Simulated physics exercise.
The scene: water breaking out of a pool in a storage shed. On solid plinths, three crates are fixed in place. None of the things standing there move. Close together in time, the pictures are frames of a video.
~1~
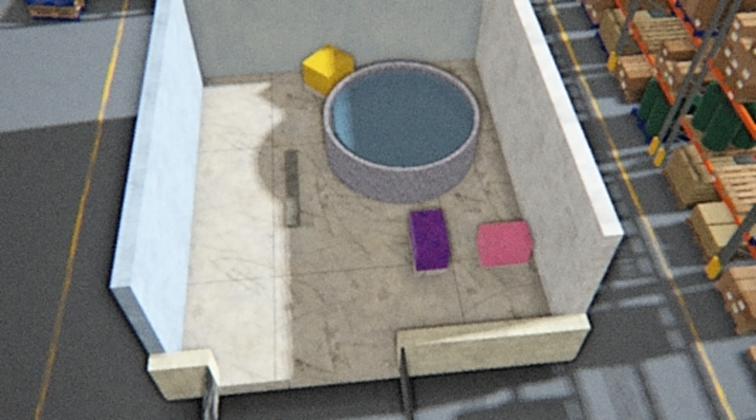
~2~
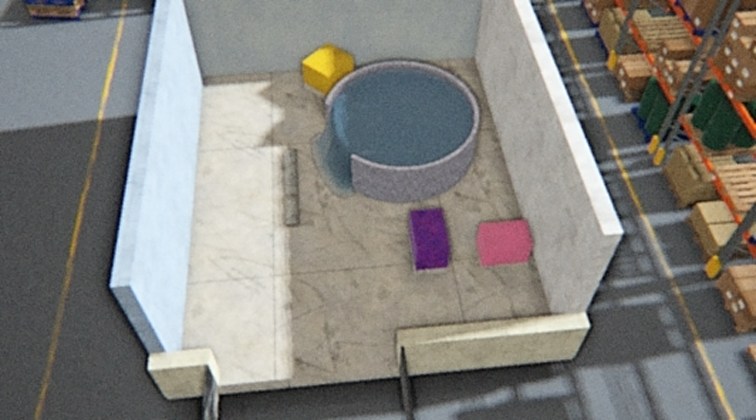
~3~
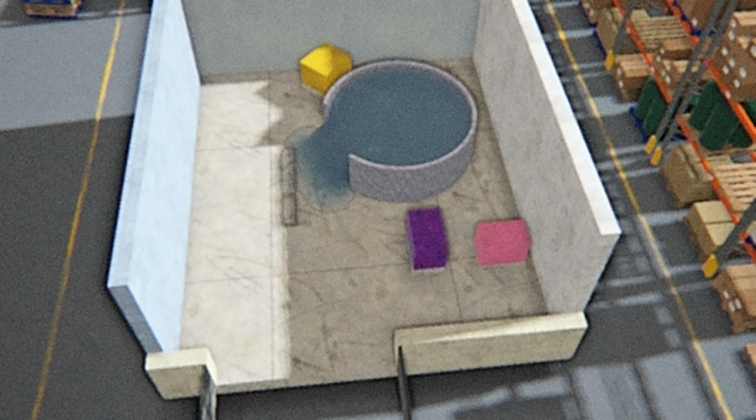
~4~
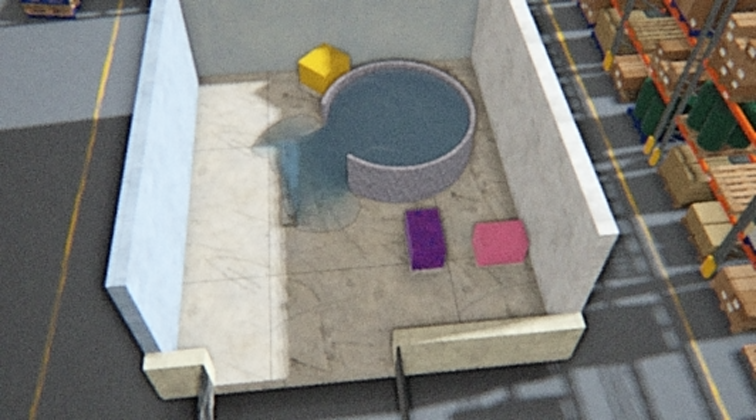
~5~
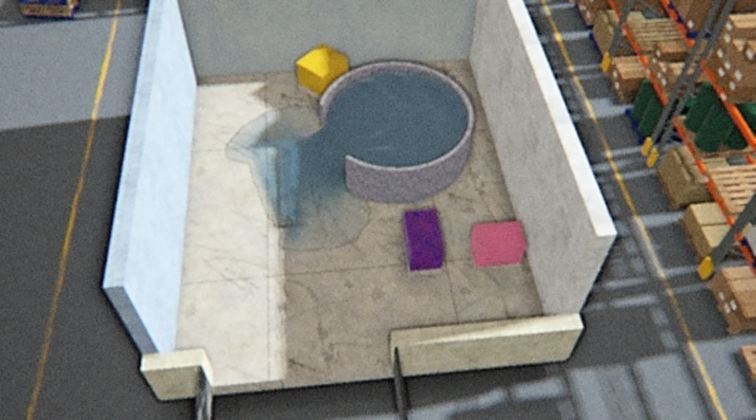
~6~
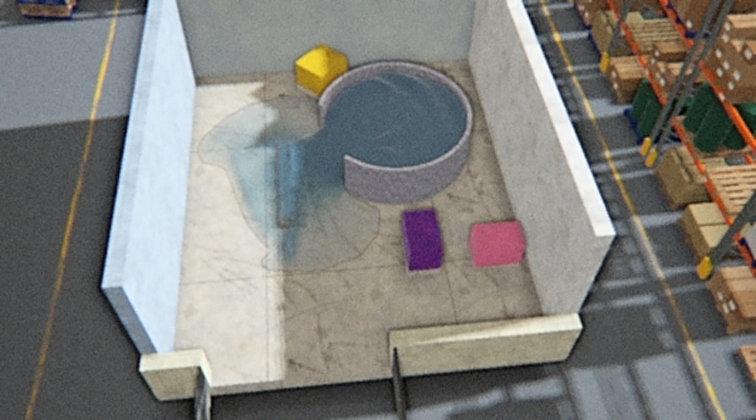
In this clip, a round tank of still water stands in a walled enclosure near yellow, purple and pink blocks; water then pours through a gap in its left side and spreads across the floor, leftward and toward the front.
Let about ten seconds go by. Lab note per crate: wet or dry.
At the end, the purple crate never gets touched by the water. The yellow crate gets touched by the water. The pink crate gets touched by the water.
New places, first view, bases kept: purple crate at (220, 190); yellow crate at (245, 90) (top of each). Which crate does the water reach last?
That's the crate marked pink.
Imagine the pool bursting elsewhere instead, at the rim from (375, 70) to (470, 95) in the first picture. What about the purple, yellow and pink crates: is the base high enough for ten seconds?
Result: Purple gets overtopped, yellow gets overtopped, pink gets overtopped.
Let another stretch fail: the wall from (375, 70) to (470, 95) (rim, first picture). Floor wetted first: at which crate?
First: The one in yellow.
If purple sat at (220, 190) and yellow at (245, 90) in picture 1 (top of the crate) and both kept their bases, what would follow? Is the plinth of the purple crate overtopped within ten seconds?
The purple crate simply gets reached.
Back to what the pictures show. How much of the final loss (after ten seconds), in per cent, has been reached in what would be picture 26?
Working it through, I arrive at 25 per cent.
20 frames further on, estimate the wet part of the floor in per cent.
That works out to some 65 in a hundred.
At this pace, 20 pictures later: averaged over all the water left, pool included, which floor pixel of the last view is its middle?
The water centres close to (310, 173).
A moment on, water covers 45 % of the floor; the purple crate water round its plinth, the yellow crate water round its plinth, the pink crate not reached.
Next, water covers 50 % of the floor; the purple crate water round its plinth, the yellow crate water round its plinth, the pink crate not reached.
Then, water covers 65 % of the floor; the purple crate water round its plinth, the yellow crate water round its plinth, the pink crate not reached.
Later, water covers 80 % of the floor; the purple crate water round its plinth, the yellow crate water round its plinth, the pink crate not reached.
In the end, water covers 95 % of the floor; the purple crate stayed above the water, the yellow crate was topped, the pink crate was topped.
